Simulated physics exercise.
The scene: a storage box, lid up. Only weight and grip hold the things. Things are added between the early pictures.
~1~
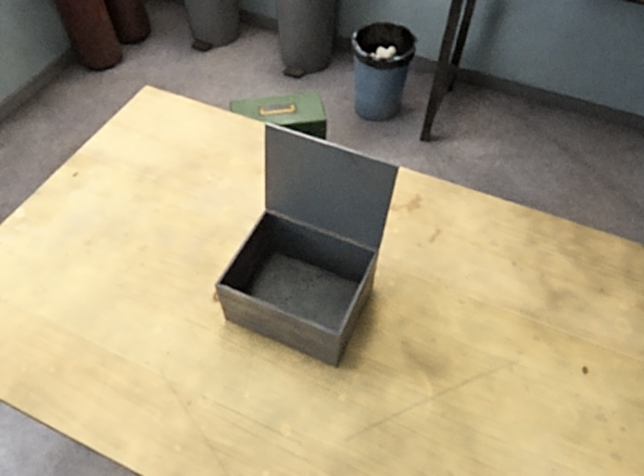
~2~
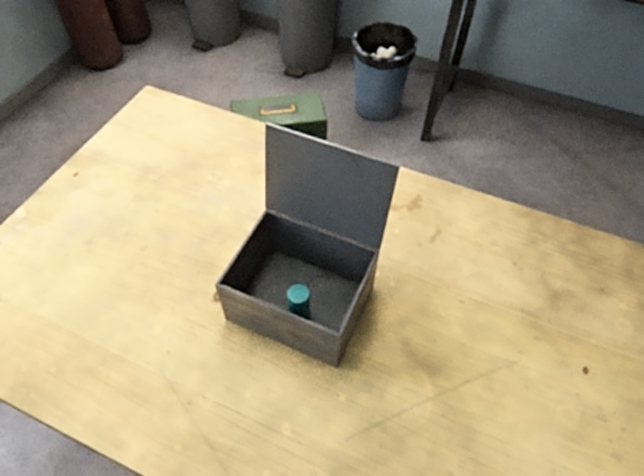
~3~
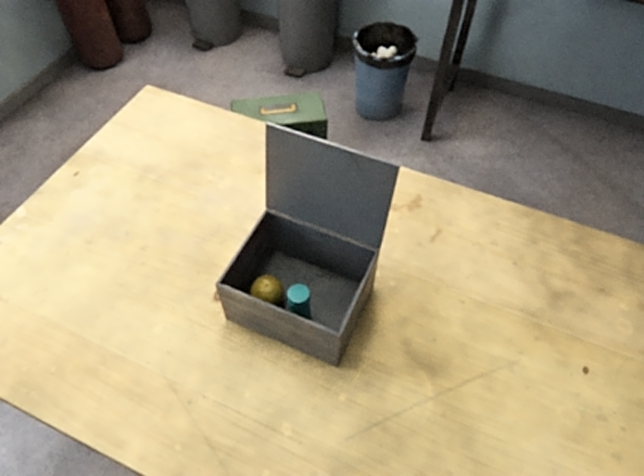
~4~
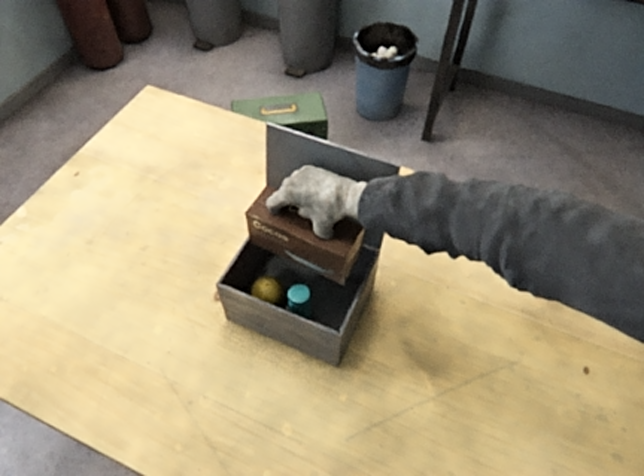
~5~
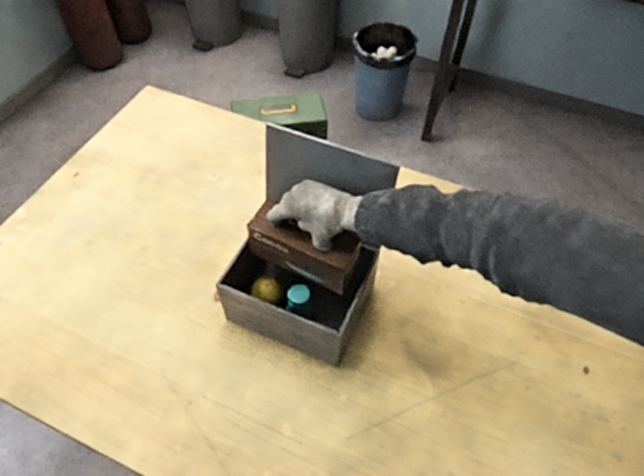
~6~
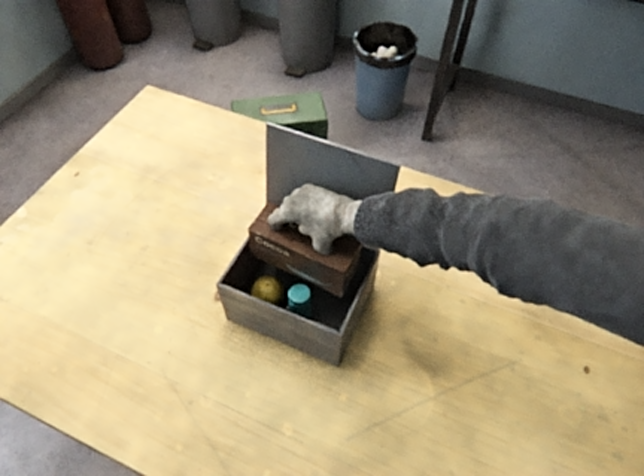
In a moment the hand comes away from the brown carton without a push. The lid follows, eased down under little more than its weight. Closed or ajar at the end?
Outcome: The lid closes.
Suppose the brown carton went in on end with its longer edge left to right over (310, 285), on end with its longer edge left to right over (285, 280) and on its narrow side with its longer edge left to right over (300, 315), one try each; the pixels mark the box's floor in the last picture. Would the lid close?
First, it will not close; second, it will not close; third, it will not close.
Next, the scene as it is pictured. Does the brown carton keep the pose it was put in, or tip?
The brown carton stays as placed.
Then, 0.30 s after the last picture, brown carton slid a little near (303, 274); yellow apple rolled a little.
Then, 1.30 s after the last picture, lid 76° above the rim; brown carton slid a little near (304, 277); yellow apple rolled a little.
Then, 1.70 s after the last picture, lid 46° above the rim; brown carton slid a little near (304, 277); yellow apple rolled a little.
Then, 2.00 s after the last picture, lid 18° above the rim; brown carton slid a little near (304, 277); yellow apple rolled a little.
At rest, lid shut; moved from the start, brown carton; the other 2 in place. Seen from the same camera at the end, brown carton near (304, 277).
